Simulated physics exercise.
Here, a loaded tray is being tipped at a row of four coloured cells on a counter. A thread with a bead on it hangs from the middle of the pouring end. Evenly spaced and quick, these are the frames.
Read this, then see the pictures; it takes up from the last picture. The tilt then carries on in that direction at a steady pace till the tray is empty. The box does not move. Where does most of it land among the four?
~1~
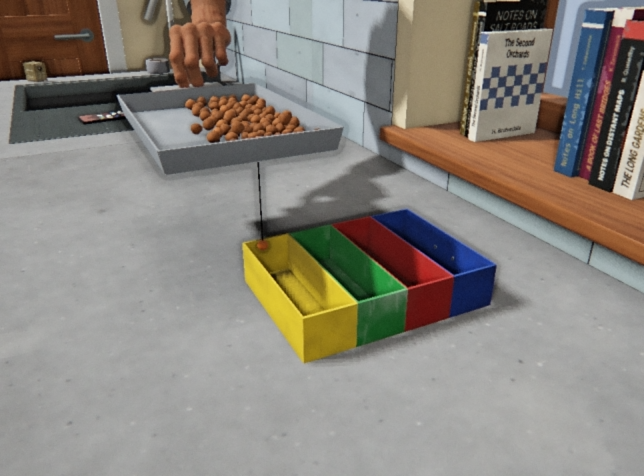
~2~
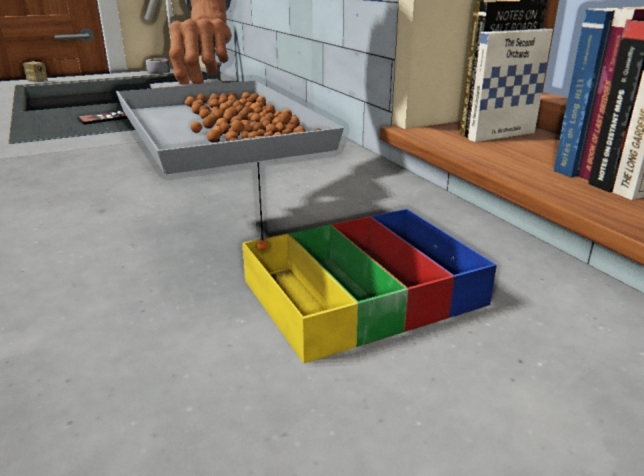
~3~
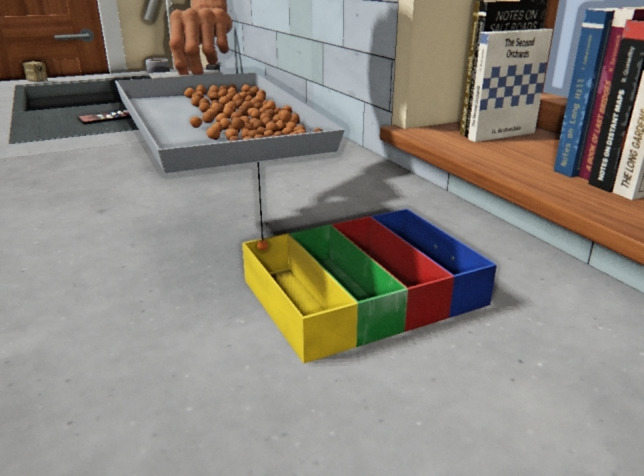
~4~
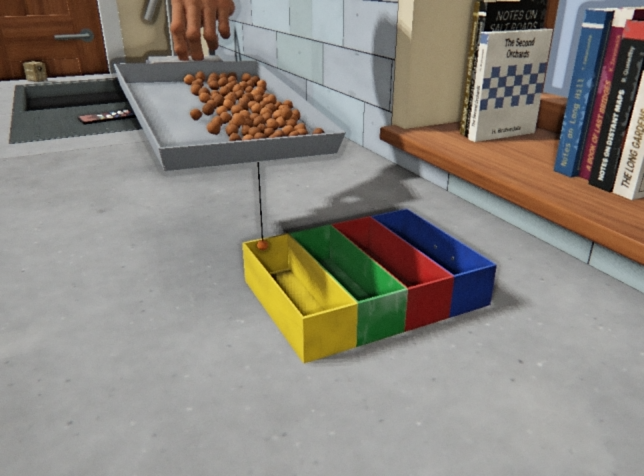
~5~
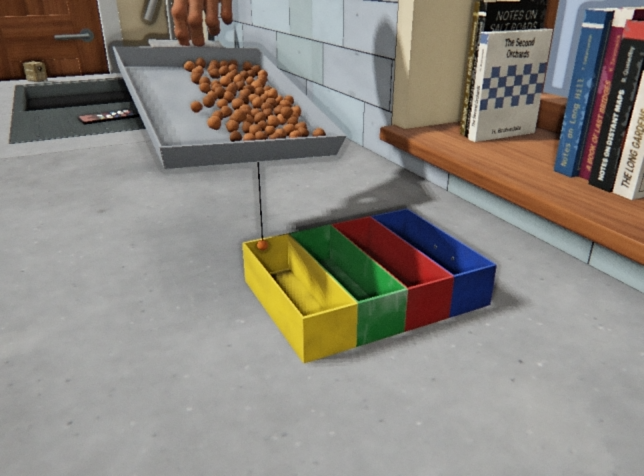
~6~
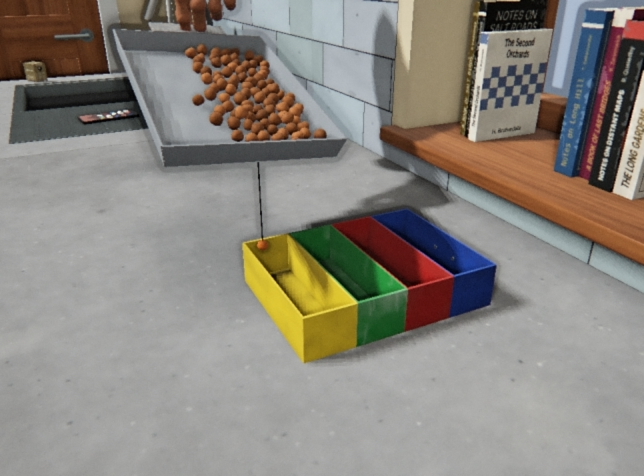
Most of it lands in the green cell.
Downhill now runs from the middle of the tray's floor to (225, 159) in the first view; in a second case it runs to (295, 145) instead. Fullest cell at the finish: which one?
Yellow, then that green cell.
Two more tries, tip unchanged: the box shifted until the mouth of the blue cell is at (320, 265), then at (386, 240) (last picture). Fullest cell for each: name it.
The blue cell, then the red cell.
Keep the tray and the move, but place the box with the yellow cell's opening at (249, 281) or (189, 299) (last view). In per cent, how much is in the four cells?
Roughly 100% on the first try and 90% on the second.
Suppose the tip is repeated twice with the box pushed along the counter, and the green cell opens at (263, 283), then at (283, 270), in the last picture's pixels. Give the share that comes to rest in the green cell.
I'd say about 20 percent, followed by about 30 percent.
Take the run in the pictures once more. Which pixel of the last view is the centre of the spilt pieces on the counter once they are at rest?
The middle is around (280, 367).
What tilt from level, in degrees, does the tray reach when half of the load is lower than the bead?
Reading: Some 115°.
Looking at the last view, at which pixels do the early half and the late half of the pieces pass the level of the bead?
Roughly (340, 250) first, then roughly (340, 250).
Shortly afterwards, tray tipped steeply; the whole lot on the tray.
Next, tray tipped past a quarter turn; all but a few on the tray; only a few falling or outside the box.
Some moments later, tray tipped past a quarter turn; near half in the green cell; near a quarter in the yellow cell; a little in the red cell; only a few in the blue cell; a little falling or outside the box.
In the end, tray tipped past a quarter turn; near half in the green cell; near a quarter in the yellow cell; a little in the red cell; only a few in the blue cell; a little outside the box.
